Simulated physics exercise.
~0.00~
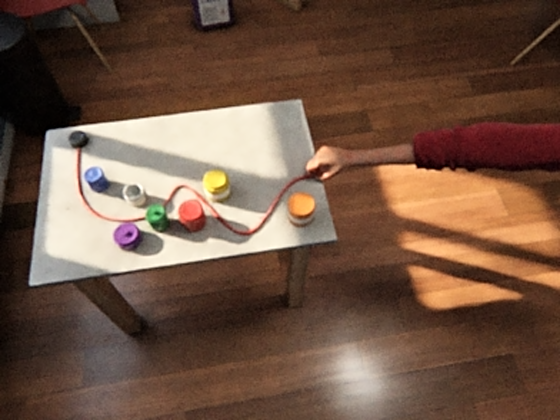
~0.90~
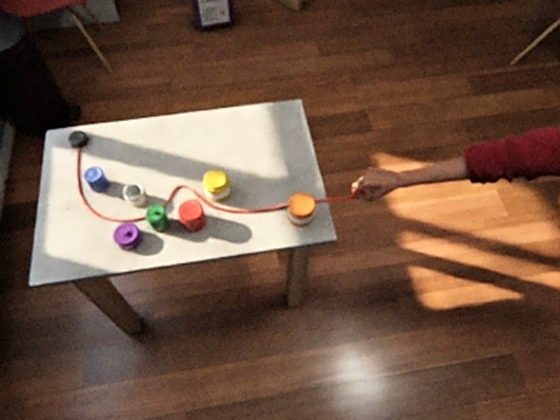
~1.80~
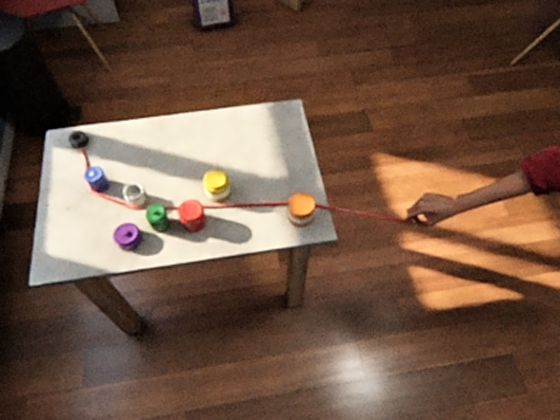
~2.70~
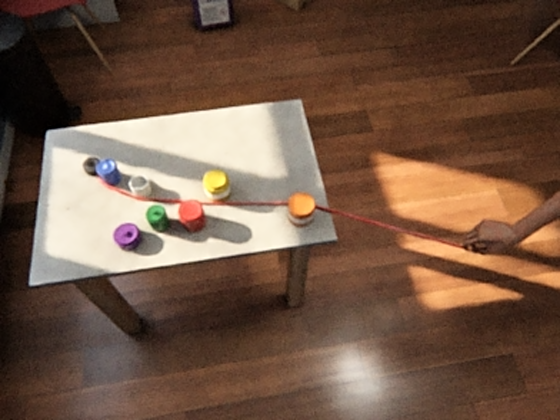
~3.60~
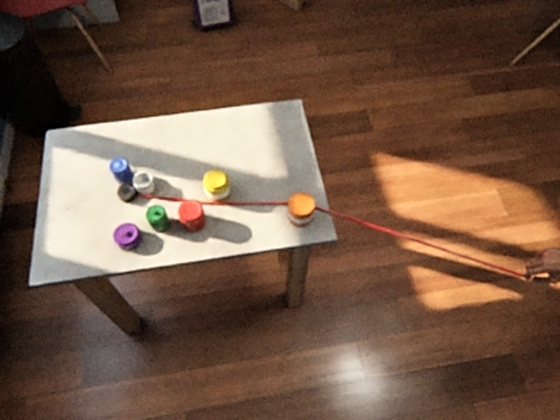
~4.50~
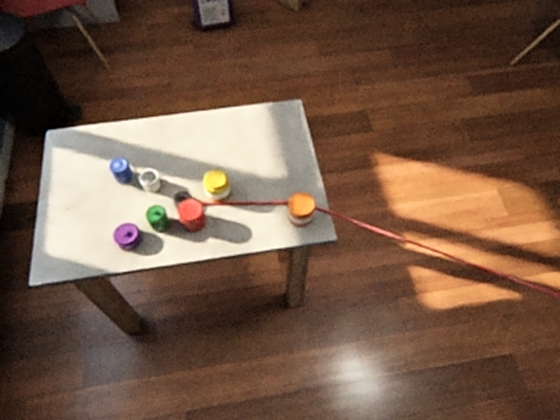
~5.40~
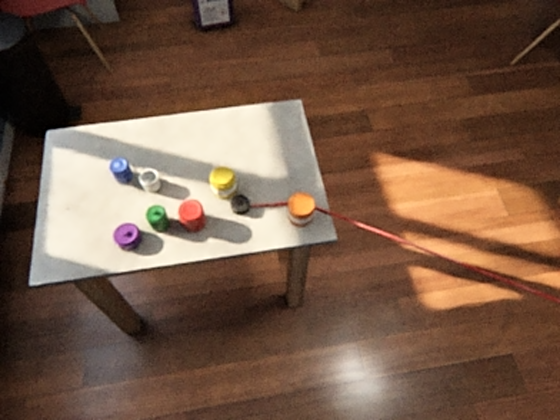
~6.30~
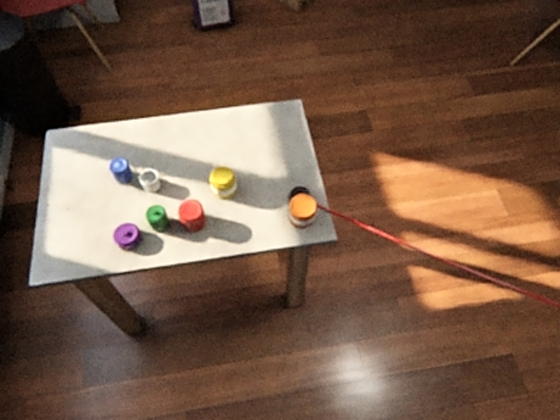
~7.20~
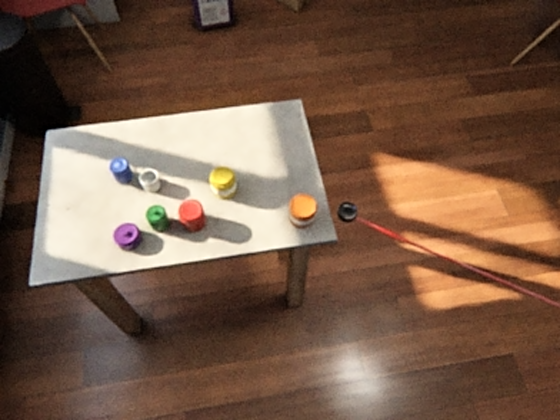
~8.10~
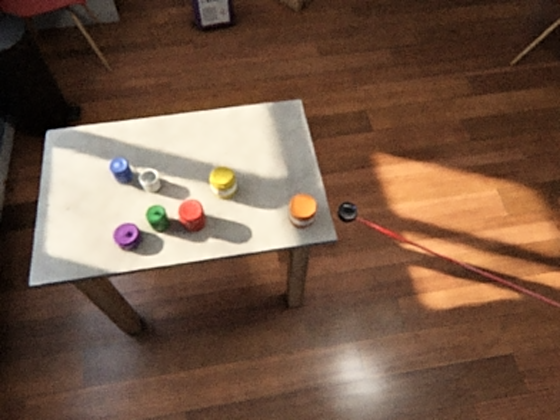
The clip shows a hand pulling a red lead rightward across a table of seven round containers, dragging a black charging pad that nudges the blue tub, white mug and yellow jar slightly before passing the orange tin and coming off the right edge, leaving all seven containers on top.
